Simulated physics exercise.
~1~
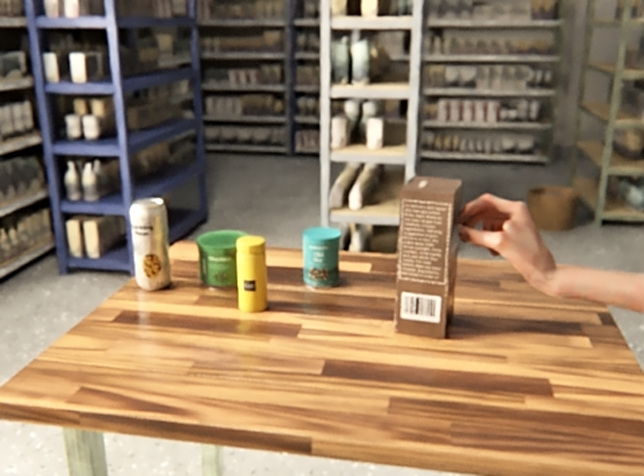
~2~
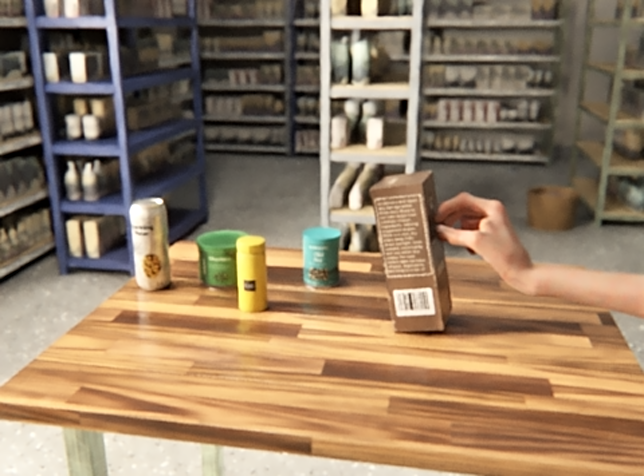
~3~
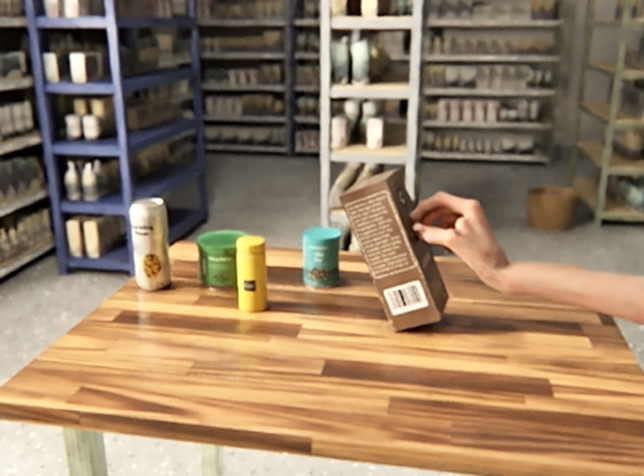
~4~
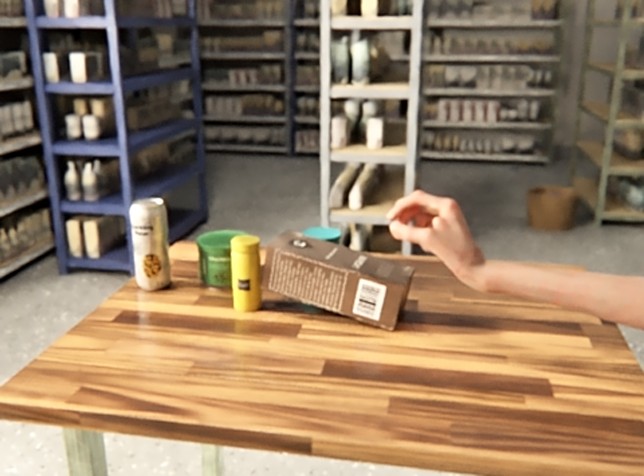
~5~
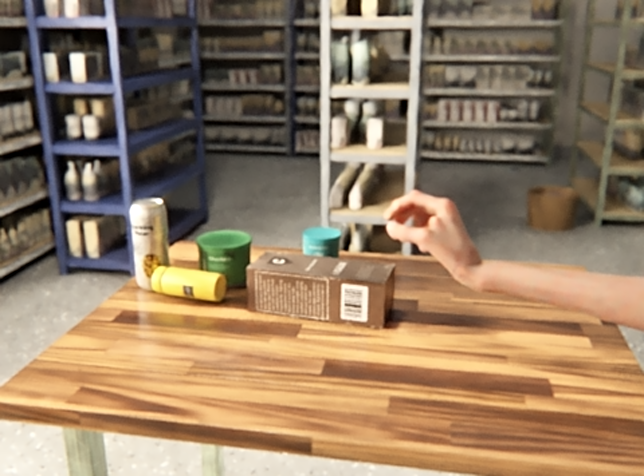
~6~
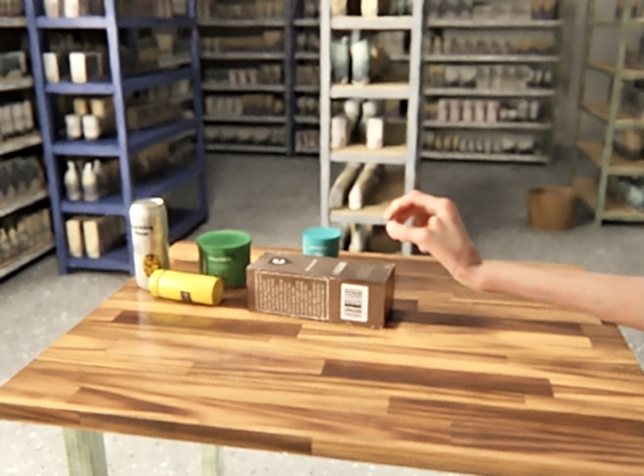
A tall brown carton tipped over to the left when a hand pushed it, knocking down the yellow shaker beside it, and both ended up lying on the wooden table while the white can, green tub and turquoise tin stayed standing.
